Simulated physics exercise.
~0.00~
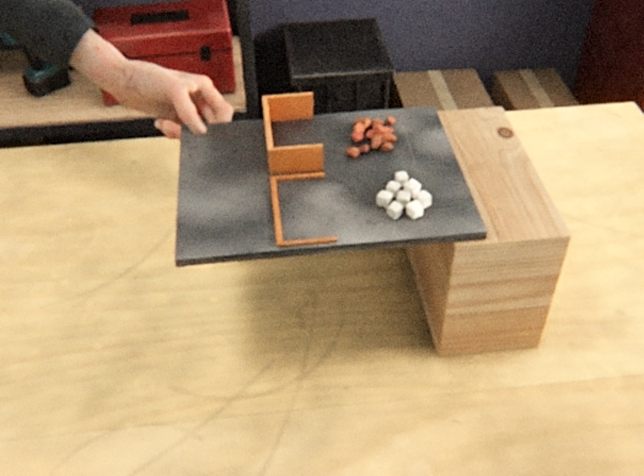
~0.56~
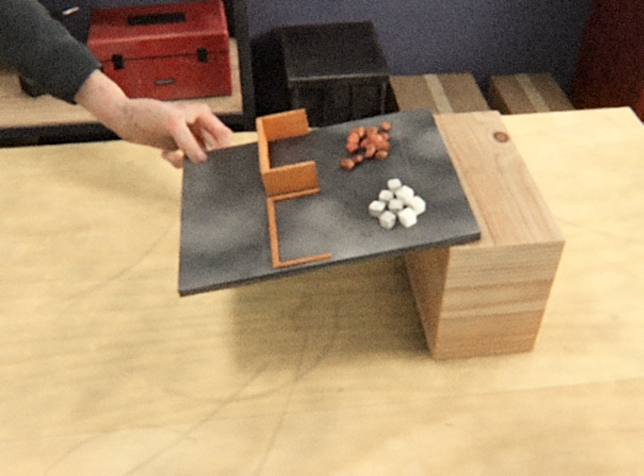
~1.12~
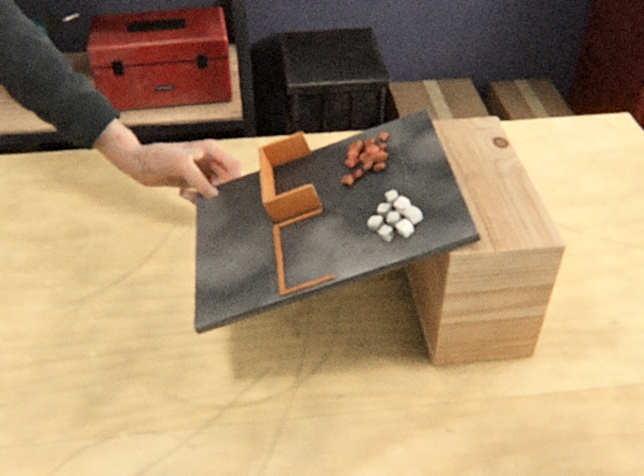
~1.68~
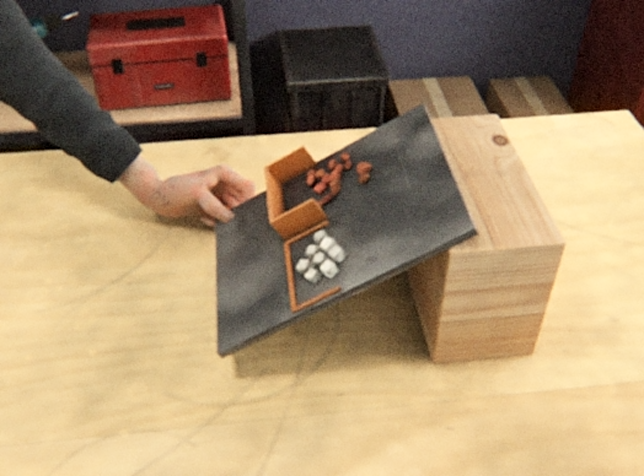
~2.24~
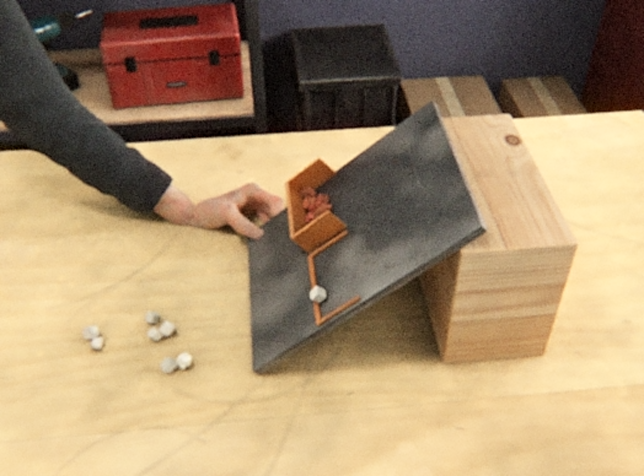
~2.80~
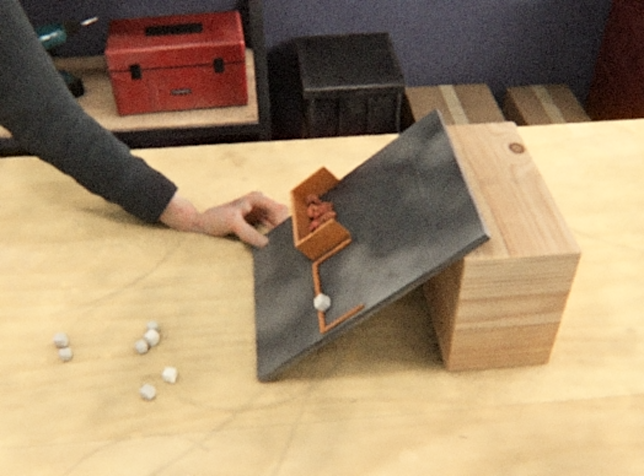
On a pale wooden table, a dark grey board rests on a wooden block at its right, while a hand holds its left end level. A heap of reddish pieces sits on the far side and a pile of white cubes on the near side, each facing an orange fence, tall for the far heap and low for the near one. The hand lowers the left end, and at first both piles stay put. As the slope steepens, the cubes slide to the low strip while the reddish pieces start down. Finally the board rests tilted, with most cubes scattered on the table, one left at the strip, and the reddish pieces gathered behind the tall fence.
